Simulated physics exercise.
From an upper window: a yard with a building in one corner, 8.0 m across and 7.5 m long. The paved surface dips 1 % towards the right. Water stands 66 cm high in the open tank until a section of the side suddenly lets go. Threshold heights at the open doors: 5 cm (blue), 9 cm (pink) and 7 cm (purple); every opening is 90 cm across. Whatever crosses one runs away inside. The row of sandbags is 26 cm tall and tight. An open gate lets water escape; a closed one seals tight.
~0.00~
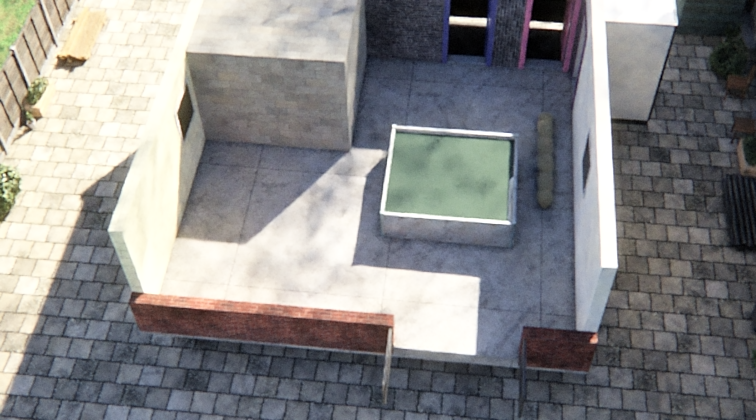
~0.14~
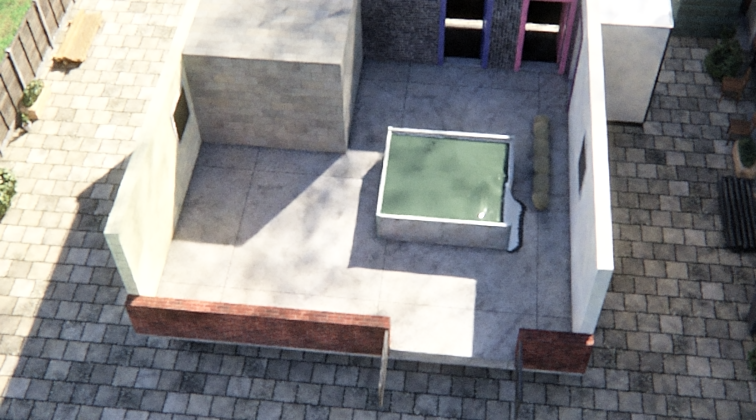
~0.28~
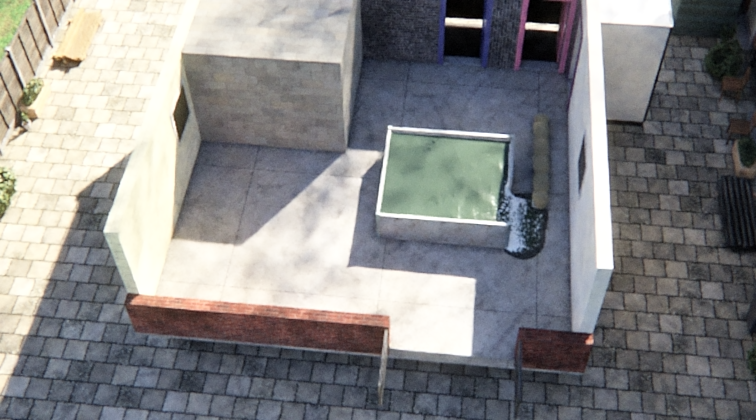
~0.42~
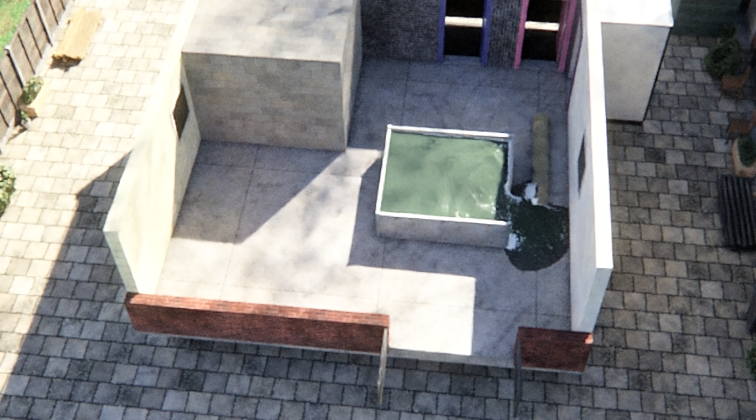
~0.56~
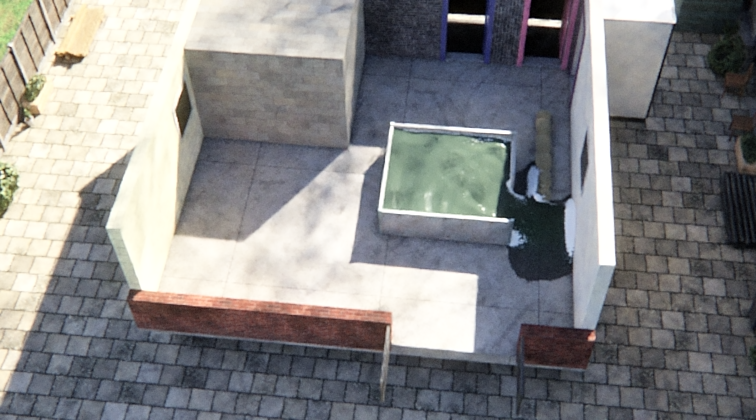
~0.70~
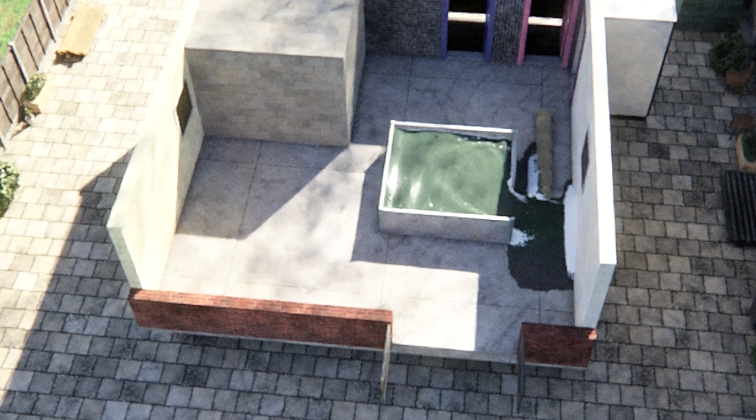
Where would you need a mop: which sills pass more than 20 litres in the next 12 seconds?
Within that time: At the blue door it keeps below the limit; at the pink door it goes over the limit; at the purple door it exceeds the limit.
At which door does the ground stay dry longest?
The blue one.
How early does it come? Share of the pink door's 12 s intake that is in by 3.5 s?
About 30 per cent.
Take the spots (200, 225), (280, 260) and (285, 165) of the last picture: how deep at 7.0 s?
About 4, 4 and 1 cm.
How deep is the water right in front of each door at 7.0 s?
Depths in cm: Blue 4, pink 17, purple 11.
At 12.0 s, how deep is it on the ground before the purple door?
About 8.0 cm.
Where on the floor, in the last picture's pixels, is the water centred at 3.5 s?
At about (486, 209).
After 1.4 s water covers 15 % of the floor and is deepest (52 cm) near (564, 230); blue door not reached, pink door not reached, purple door not reached.
After 2.2 s water covers 20 % of the floor and is deepest (48 cm) near (574, 340); blue door not reached, pink door not reached, purple door 10 cm at the sill, 0 L in.
After 3.5 s water covers 35 % of the floor and is deepest (36 cm) near (575, 348); blue door 3 cm at the sill, 0 L in, pink door 24 cm at the sill, 94 L in, purple door 12 cm at the sill, 6 L in.
After 7.0 s water covers 85 % of the floor and is deepest (20 cm) near (574, 340); blue door 4 cm at the sill, 0 L in, pink door 17 cm at the sill, 261 L in, purple door 11 cm at the sill, 36 L in.
After 12.0 s water covers 95 % of the floor and is deepest (12 cm) near (575, 348); blue door 3 cm at the sill, 0 L in, pink door 9 cm at the sill, 307 L in, purple door 8 cm at the sill, 62 L in.
